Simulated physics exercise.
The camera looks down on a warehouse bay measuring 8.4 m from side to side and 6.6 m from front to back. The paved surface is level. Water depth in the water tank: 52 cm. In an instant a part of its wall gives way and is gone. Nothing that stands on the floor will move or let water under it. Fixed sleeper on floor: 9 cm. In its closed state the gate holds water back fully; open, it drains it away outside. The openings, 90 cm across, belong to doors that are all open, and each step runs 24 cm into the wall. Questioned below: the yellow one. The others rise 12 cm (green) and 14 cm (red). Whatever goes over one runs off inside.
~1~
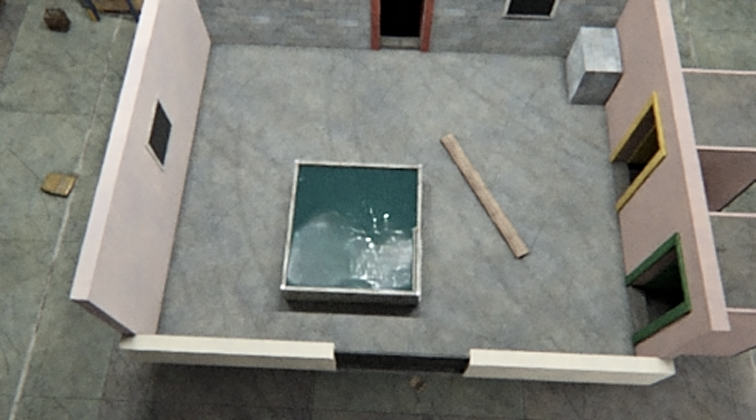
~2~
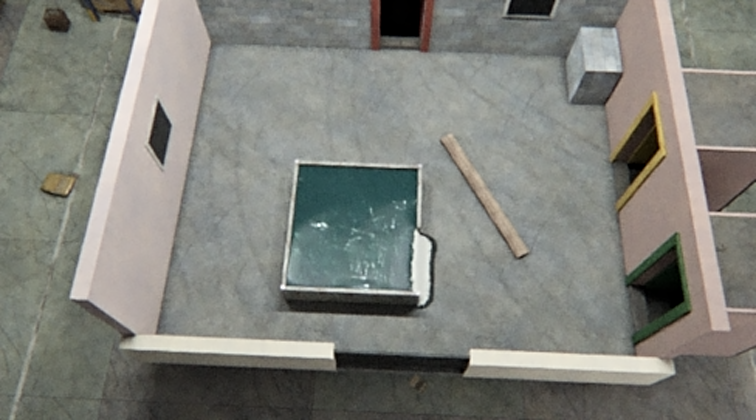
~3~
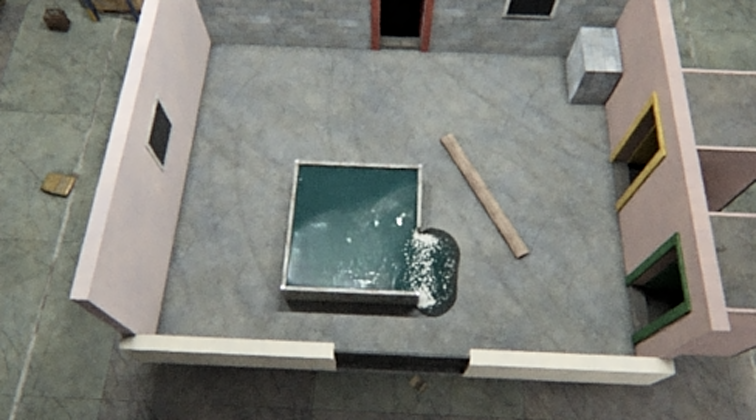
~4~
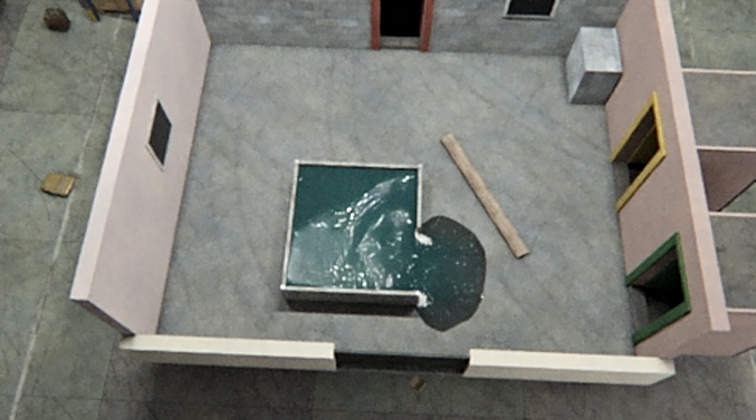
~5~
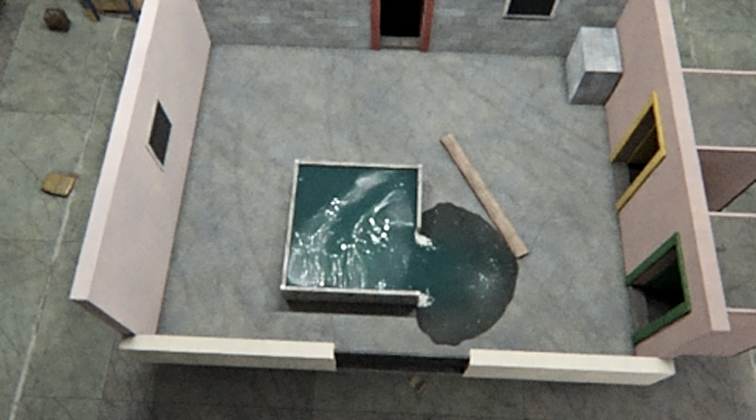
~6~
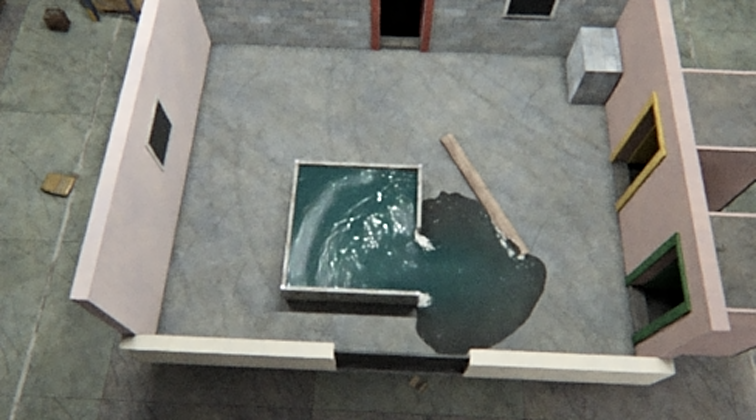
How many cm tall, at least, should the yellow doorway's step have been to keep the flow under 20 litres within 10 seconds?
At least about 5 cm.
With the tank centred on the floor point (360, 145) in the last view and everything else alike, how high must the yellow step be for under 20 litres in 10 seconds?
A height near 12.5 cm.
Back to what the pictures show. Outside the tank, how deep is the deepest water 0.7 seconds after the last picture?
Max depth: About 32 cm.
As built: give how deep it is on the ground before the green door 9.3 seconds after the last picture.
Lab note: Depth approx. 10.0 cm.
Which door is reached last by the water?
Answer: Red door.
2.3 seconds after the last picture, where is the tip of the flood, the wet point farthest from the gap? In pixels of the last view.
Lab note: Front tip approx. (604, 133).
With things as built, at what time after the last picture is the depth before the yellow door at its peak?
Roughly 3.5 s.
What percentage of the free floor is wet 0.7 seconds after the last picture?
I'd estimate about 20 percent.
Then, 0.7 s after the last picture water covers 20 % of the floor, deepest (32 cm) near (424, 288); it has not reached the yellow door.
Then, 2.3 s after the last picture water covers 30 % of the floor, deepest (32 cm) near (631, 356); 8 cm at the yellow door, 0 litres in over its 12 cm step.
Then, 9.3 s after the last picture water covers 75 % of the floor, deepest (11 cm) near (594, 118); 6 cm at the yellow door, 0 litres in over its 12 cm step.
At the yellow door as built, the water peaked near 10 cm, 3.3 s after the last picture.
With a step of 4.5 cm, 26 litres would have come in within the 10 s; with 6 cm, 10 litres. So under 20 litres takes about 5 cm.
